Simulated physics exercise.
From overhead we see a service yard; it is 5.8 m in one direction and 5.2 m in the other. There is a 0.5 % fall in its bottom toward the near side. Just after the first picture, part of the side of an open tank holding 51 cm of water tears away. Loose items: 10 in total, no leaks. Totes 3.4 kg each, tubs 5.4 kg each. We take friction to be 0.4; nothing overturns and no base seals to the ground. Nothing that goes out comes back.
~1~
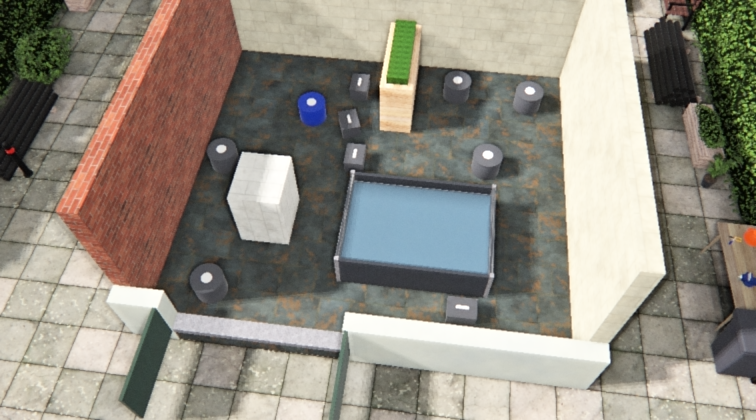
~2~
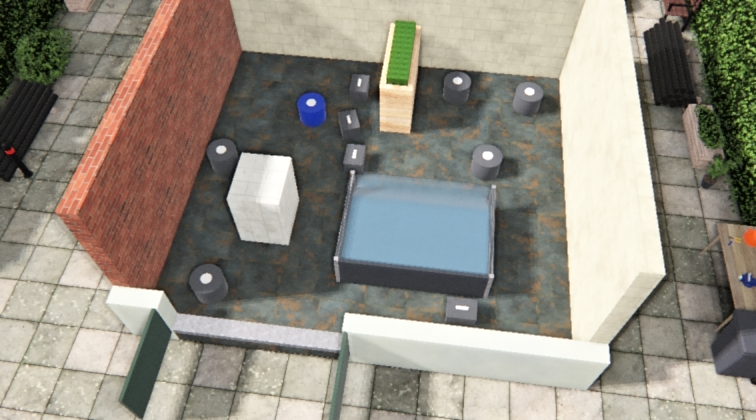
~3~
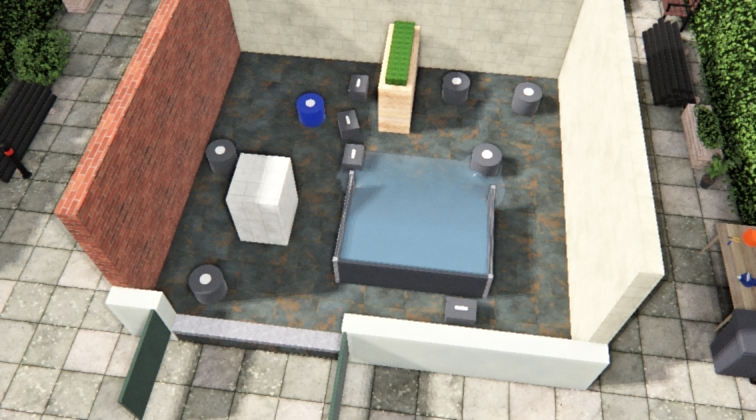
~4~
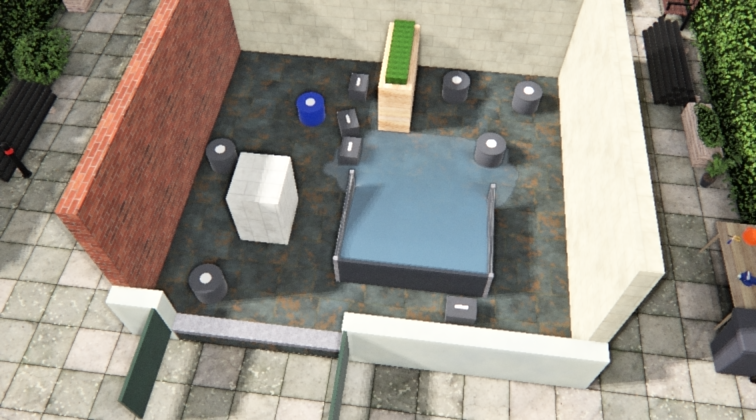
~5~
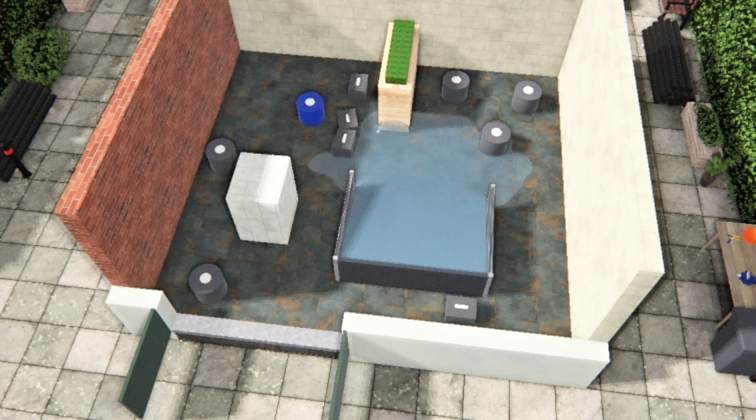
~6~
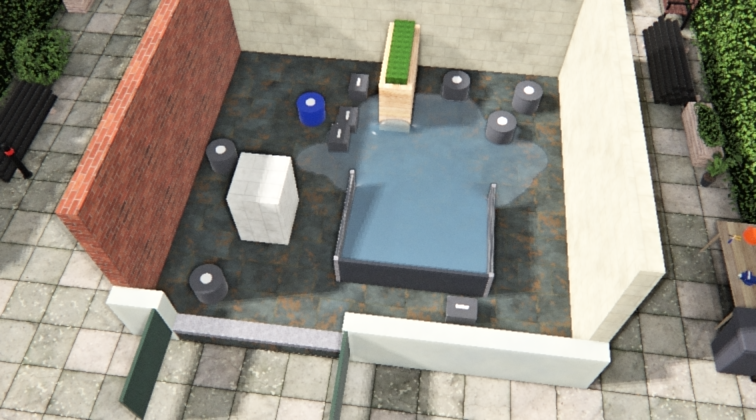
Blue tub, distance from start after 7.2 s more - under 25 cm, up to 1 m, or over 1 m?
It moves a long way.
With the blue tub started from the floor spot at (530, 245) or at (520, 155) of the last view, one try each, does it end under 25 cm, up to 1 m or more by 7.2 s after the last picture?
At the first spot it winds up far off; at the second it winds up far off.
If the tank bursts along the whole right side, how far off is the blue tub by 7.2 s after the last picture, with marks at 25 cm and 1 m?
Result: Blue tub essentially stationary.
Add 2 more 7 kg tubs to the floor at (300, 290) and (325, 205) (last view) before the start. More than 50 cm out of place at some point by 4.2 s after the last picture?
Well, the first is lower and the second lower.
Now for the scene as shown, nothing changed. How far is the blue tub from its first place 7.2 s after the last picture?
Around 150 cm from the start.
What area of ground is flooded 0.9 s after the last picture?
My estimate is roughly 15 m2.
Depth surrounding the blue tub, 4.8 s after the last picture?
6 cm, roughly.
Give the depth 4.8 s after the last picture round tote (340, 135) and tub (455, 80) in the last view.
Some 4 cm at the first, some 5 cm at the second.
Then, 0.9 s after the last picture the blue tub is near (290, 93), 0.4 m from its start, aground; 0 of 10 are out; 2 afloat.
Then, 2.8 s after the last picture the blue tub is near (254, 76), 1.1 m from its start, afloat; 0 of 10 are out; 7 afloat.
Then, 4.8 s after the last picture the blue tub is near (284, 118), 0.5 m from its start, afloat; 0 of 10 are out; 7 afloat.
Then, 7.2 s after the last picture the blue tub is near (230, 164), 1.7 m from its start, afloat; 2 of 10 are out; 8 afloat.
